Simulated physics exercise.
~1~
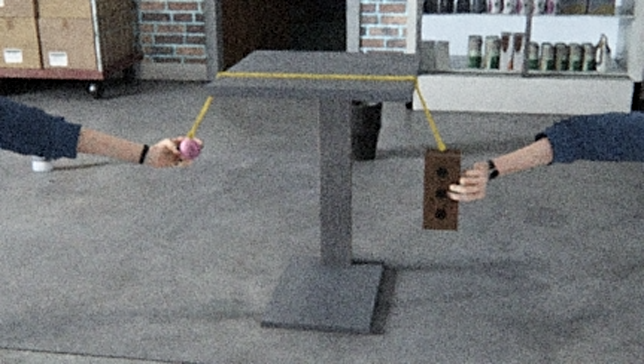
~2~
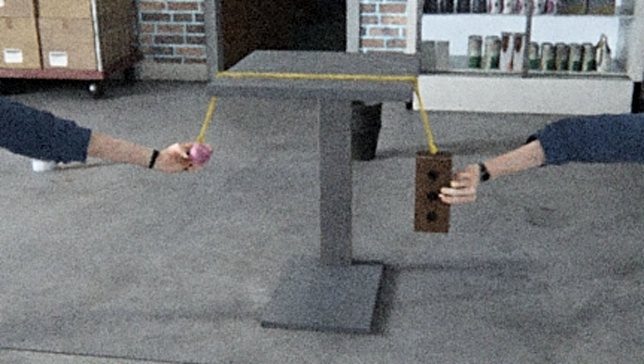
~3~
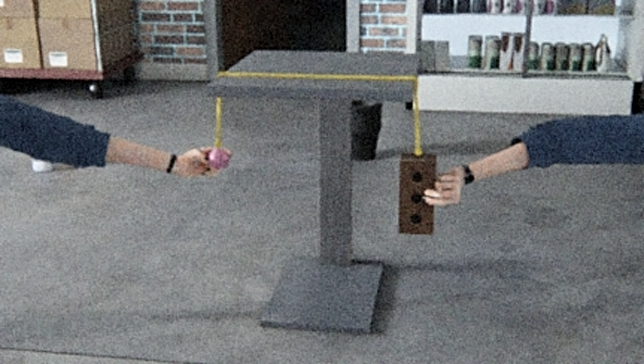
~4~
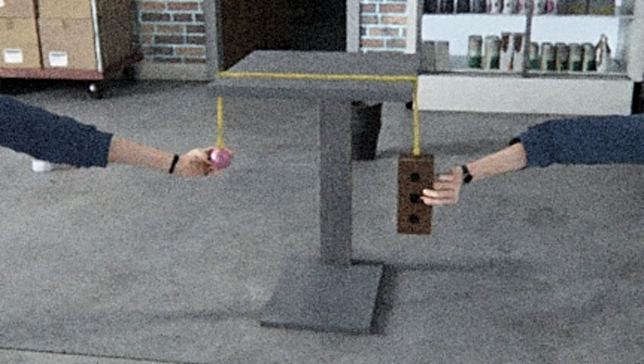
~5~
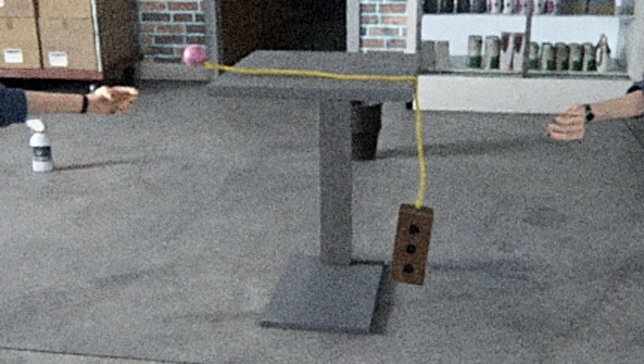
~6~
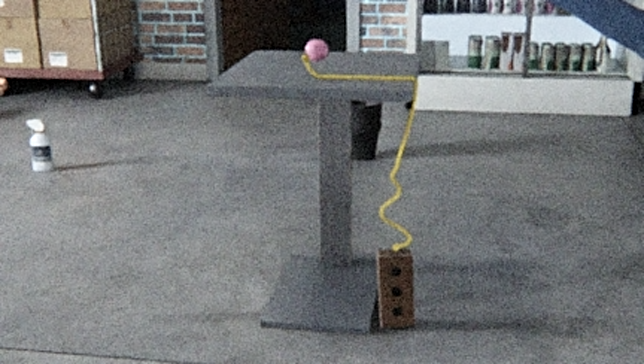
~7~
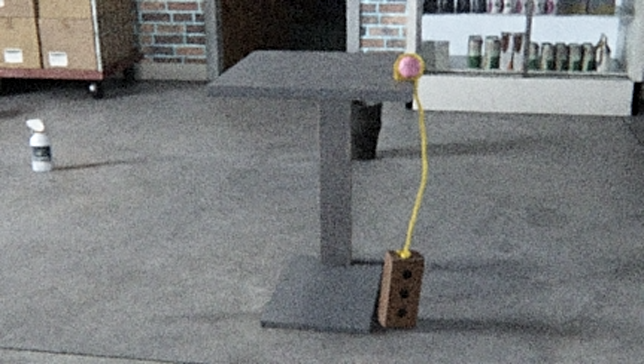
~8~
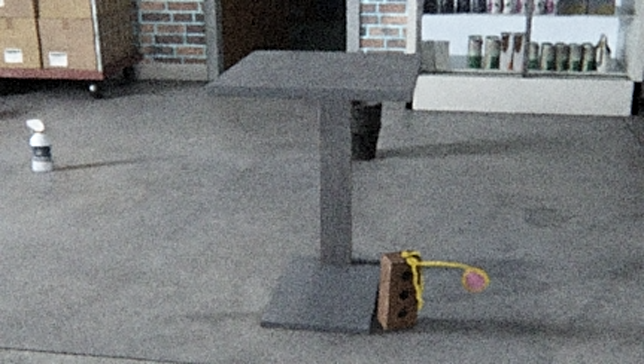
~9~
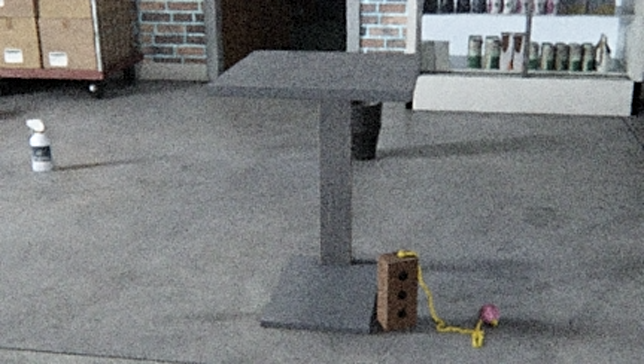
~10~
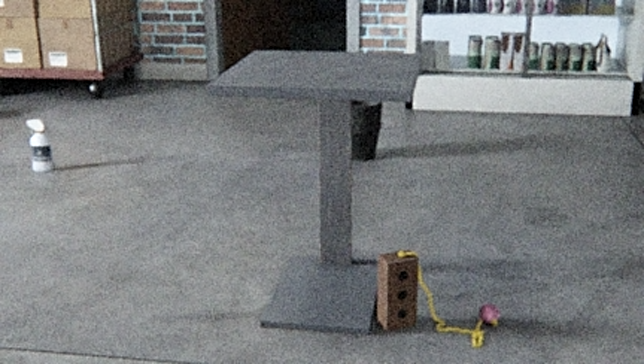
A brick and a small pink ball, joined by a yellow cord over a small gray table, were released by two hands; the brick dropped to the floor, dragging the ball across the top and off the right edge to land beside it.
